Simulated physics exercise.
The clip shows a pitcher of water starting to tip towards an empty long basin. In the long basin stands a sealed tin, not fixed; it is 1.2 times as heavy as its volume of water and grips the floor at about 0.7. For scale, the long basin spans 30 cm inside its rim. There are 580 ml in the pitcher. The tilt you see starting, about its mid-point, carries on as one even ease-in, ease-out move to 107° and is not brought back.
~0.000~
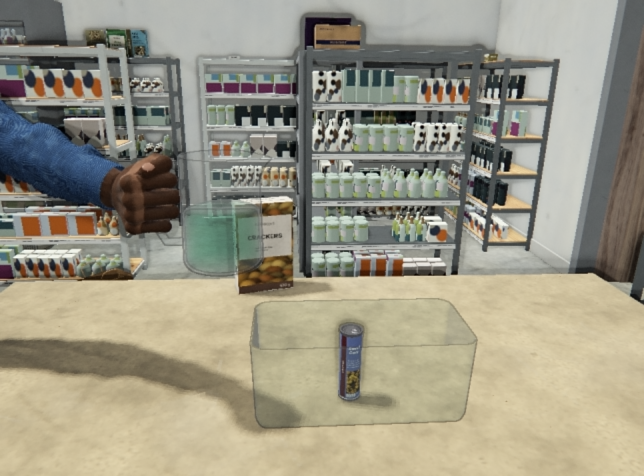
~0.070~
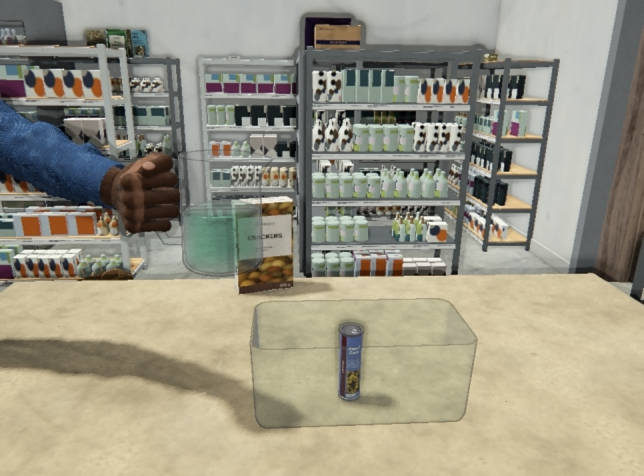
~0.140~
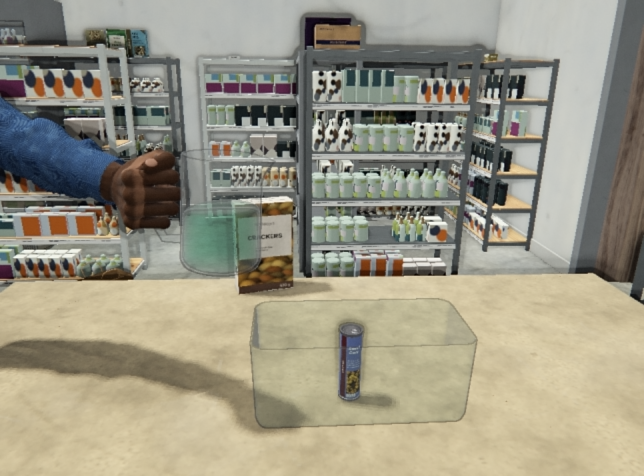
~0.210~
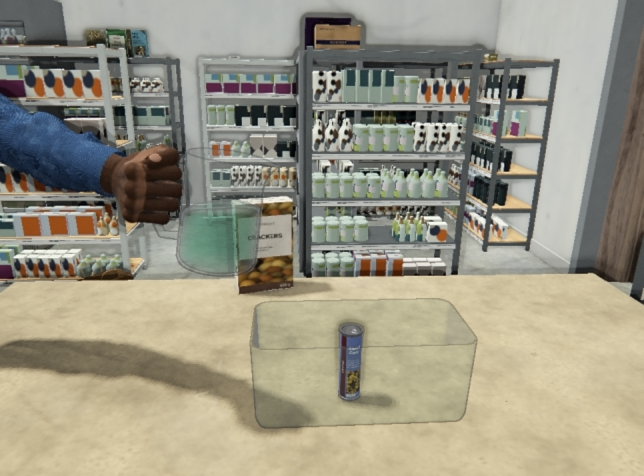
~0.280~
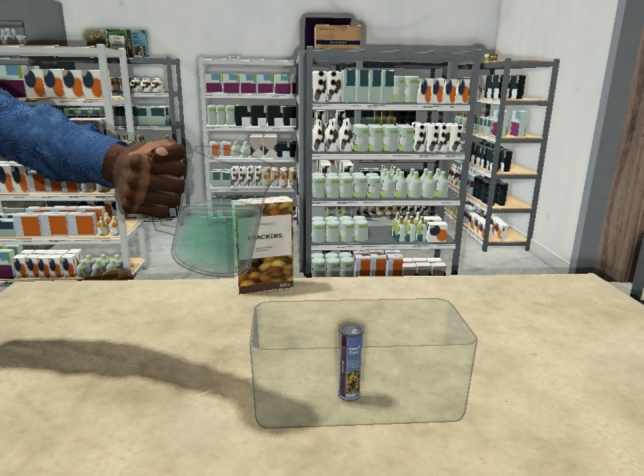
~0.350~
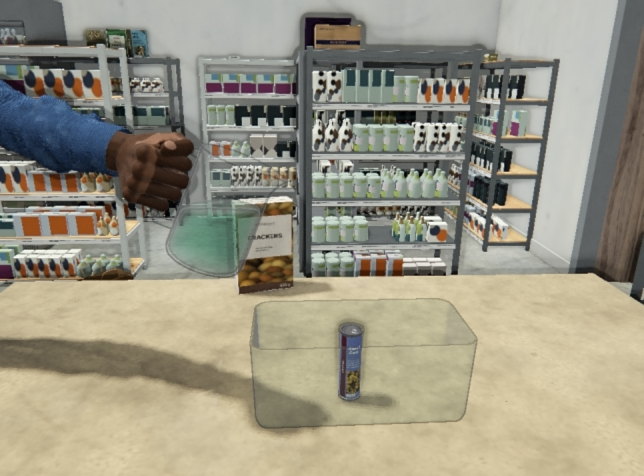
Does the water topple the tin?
It topples.
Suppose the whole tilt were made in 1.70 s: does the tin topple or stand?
Then it goes over.
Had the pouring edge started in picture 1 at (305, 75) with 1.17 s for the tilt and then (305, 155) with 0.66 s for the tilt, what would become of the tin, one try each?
First it keeps standing; then it stays up.
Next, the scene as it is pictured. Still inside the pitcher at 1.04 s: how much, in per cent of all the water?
Near 42 in a hundred.
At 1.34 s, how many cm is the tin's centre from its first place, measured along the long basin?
About 6 cm.
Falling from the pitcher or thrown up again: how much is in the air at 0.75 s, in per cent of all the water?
Some 4 per cent.
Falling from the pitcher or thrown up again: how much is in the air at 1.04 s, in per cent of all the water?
Near 24 in a hundred.
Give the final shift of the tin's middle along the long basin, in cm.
About 10.0 cm.
Then, 0.75 s in, the tilt is 76° and 96 per cent is still to pour; the tin stands where it began.
Then, 1.04 s in, the tilt is 104° and 41 per cent is still to pour; the tin stands where it began.
Then, 1.34 s in, the tilt is 107° and 6 per cent is still to pour; the tin leans 28°.
Then, 1.67 s in, the tilt is 107° and 0 per cent is still to pour; the tin lies on its side.
Finally, the tin lies on its side.
